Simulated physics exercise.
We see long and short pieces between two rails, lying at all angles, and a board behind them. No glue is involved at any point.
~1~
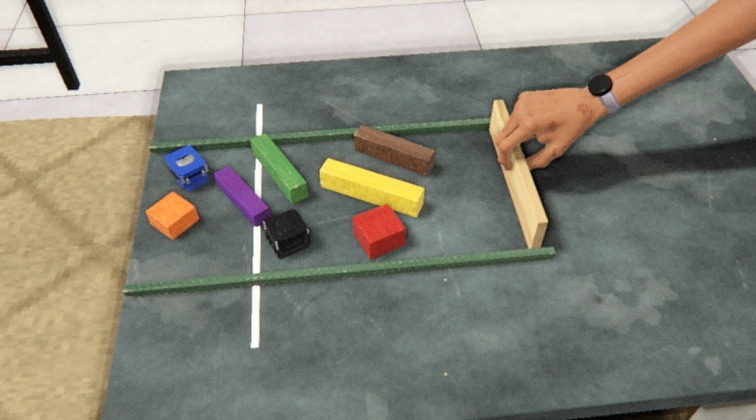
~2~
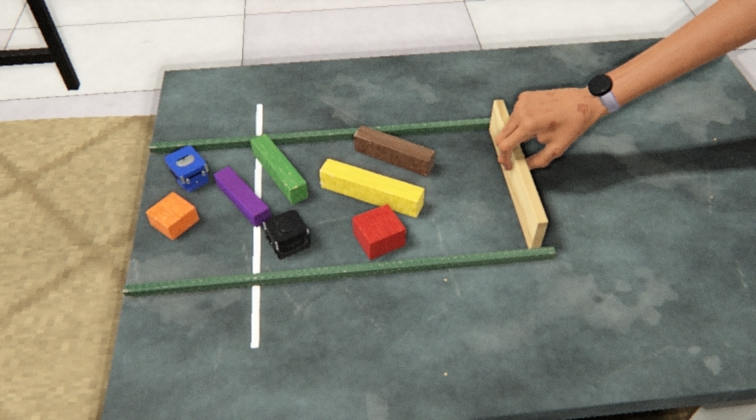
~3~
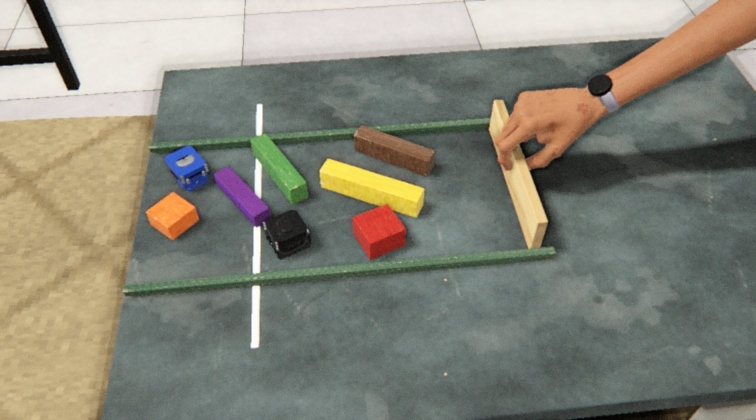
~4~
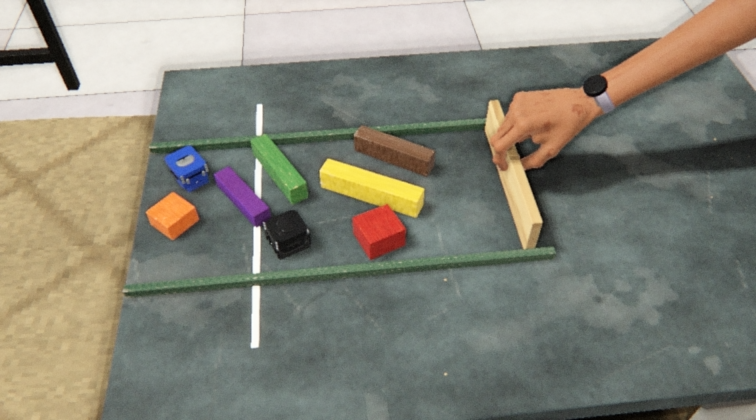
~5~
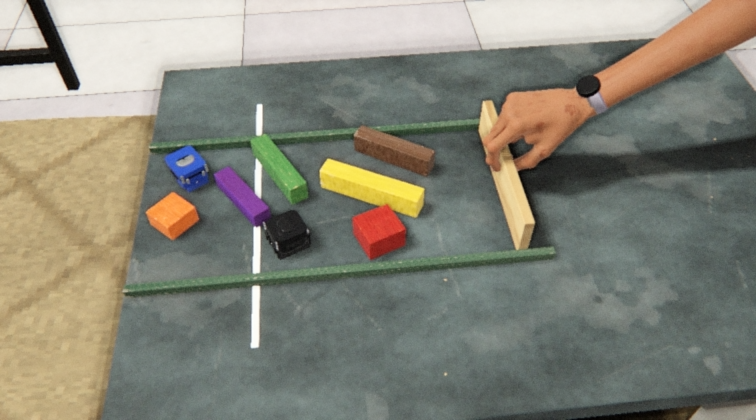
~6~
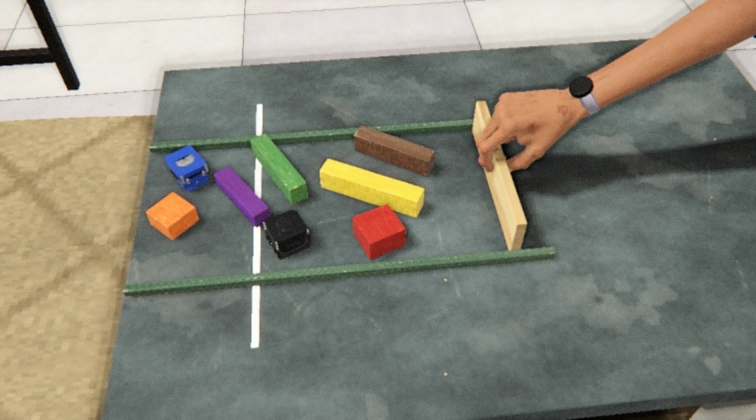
Hand sliding a wooden board slightly left between two green rails, while the scattered coloured blocks and toy cars stay still.
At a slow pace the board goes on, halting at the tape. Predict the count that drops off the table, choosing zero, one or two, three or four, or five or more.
The count of pieces that drop is nil, then.
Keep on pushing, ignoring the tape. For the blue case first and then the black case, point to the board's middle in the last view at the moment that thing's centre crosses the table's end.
Approx. (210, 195) / approx. (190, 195) for the other.
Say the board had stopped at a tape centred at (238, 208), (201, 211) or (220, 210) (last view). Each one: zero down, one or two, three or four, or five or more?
Per place, in order: None; 3 or 4; 1 or 2.
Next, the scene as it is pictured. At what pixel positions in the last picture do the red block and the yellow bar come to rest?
Final positions: Near (235, 244); near (229, 187).
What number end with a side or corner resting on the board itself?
It's touching 2 at the end.
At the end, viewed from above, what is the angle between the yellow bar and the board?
It sits some 0° out of line.
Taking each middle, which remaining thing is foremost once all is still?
It's the orange block that is foremost.
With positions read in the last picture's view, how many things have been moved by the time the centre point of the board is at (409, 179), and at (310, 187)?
It comes to 2 for the first spot, 6 for the other.
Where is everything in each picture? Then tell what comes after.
The first picture shows orange block (173, 216); blue case (188, 169); purple stick (242, 196); board (516, 171); tape (258, 207).
The second picture shows blue case (188, 169); board (516, 171).
The third picture shows purple stick (242, 196); red block (379, 231).
The fourth picture shows orange block (173, 216); brown bar (394, 151).
The fifth picture shows blue case (188, 169); yellow bar (372, 188).
The sixth picture shows orange block (173, 216); blue case (188, 169); purple stick (242, 196); board (497, 172); tape (258, 207).
A little later, none off yet; orange block at rest near (173, 216); blue case at rest near (188, 169); purple stick at rest near (242, 196).
When it is over, the number that fall off is zero.
